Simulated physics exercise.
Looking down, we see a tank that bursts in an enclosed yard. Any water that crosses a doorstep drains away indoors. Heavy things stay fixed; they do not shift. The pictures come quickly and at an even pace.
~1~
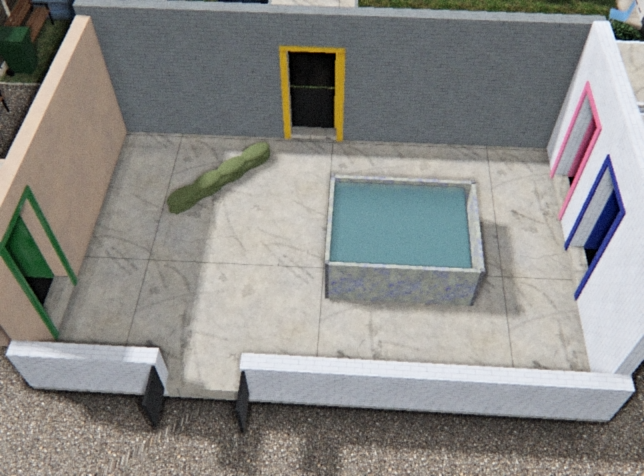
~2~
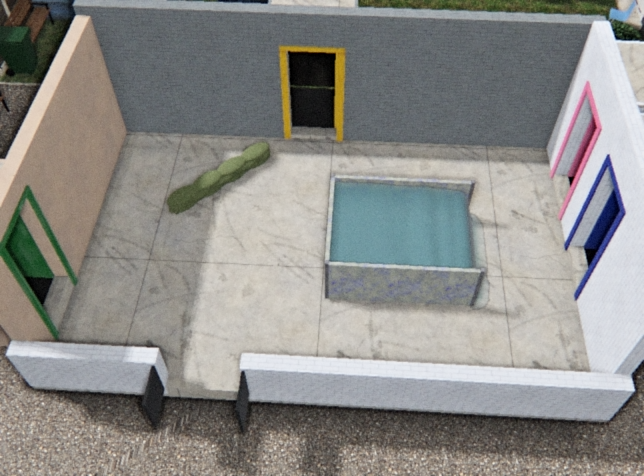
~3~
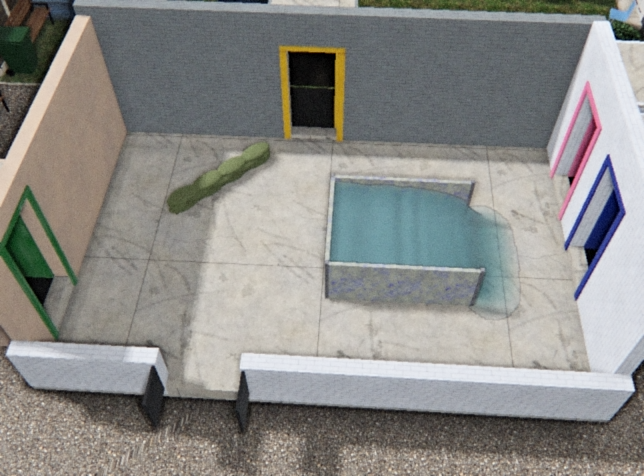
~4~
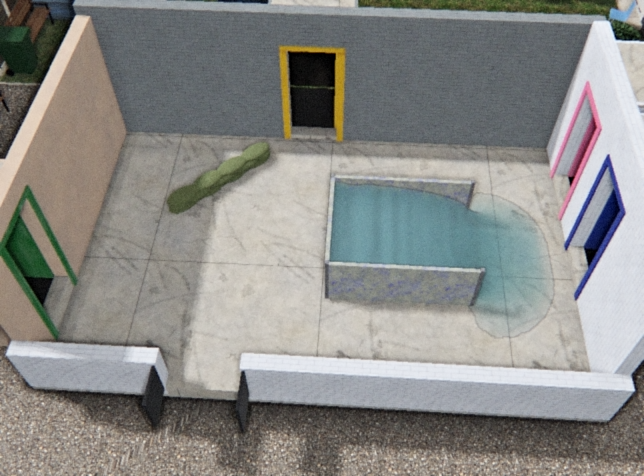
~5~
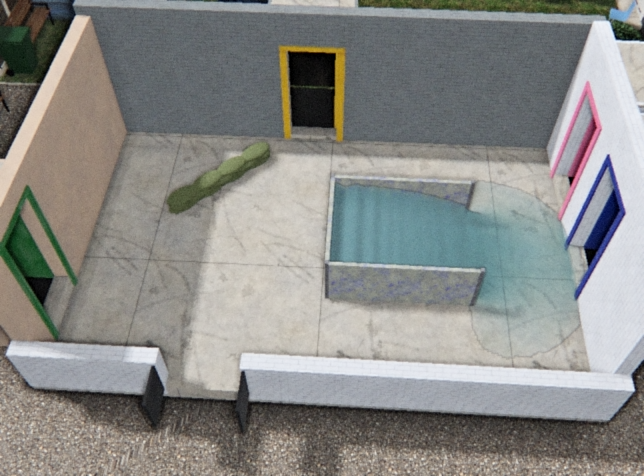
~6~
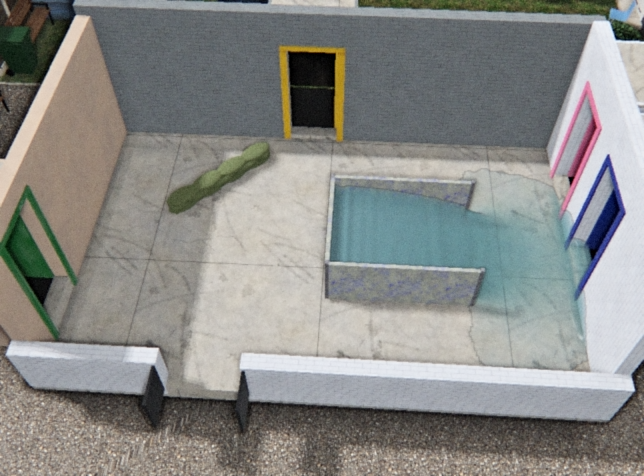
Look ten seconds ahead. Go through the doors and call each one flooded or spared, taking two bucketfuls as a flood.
Yellow door: Spared, green door: Spared, blue door: Flooded, pink door: Flooded.
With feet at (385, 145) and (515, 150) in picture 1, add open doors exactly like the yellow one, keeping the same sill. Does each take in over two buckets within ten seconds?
Comes up short; tops it.
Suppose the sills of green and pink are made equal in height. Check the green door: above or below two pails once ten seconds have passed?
In that case the green door overshoots.
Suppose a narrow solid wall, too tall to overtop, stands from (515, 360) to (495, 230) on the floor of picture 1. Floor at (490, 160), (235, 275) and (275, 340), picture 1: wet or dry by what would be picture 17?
Taking the points in order, they are inundated, high and dry and inundated.
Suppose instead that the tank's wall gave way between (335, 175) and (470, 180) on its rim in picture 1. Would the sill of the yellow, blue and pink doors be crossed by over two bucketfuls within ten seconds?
In sequence, yellow door is above the limit while blue door is below the limit and pink door is above the limit.
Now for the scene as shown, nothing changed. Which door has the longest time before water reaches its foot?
That would be the green-painted one.
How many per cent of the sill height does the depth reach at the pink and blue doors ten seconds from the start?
Roughly 30 per cent, then 40 per cent.
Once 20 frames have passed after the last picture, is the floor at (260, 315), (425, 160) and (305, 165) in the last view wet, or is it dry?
The three points read soaked through, soaked through and soaked through.
A moment on, water covers 20 % of the floor; the yellow door not reached, the green door not reached, the blue door far over two buckets in, the pink door over two buckets in.
Next, water covers 25 % of the floor; the yellow door not reached, the green door not reached, the blue door far over two buckets in, the pink door over two buckets in.
Then, water covers 55 % of the floor; the yellow door wet at the sill, nothing in, the green door not reached, the blue door far over two buckets in, the pink door far over two buckets in.
Later, water covers 85 % of the floor; the yellow door wet at the sill, nothing in, the green door wet at the sill, nothing in, the blue door far over two buckets in, the pink door far over two buckets in.
In the end, water covers 95 % of the floor; the yellow door wet at the sill, nothing in, the green door wet at the sill, nothing in, the blue door far over two buckets in, the pink door far over two buckets in.
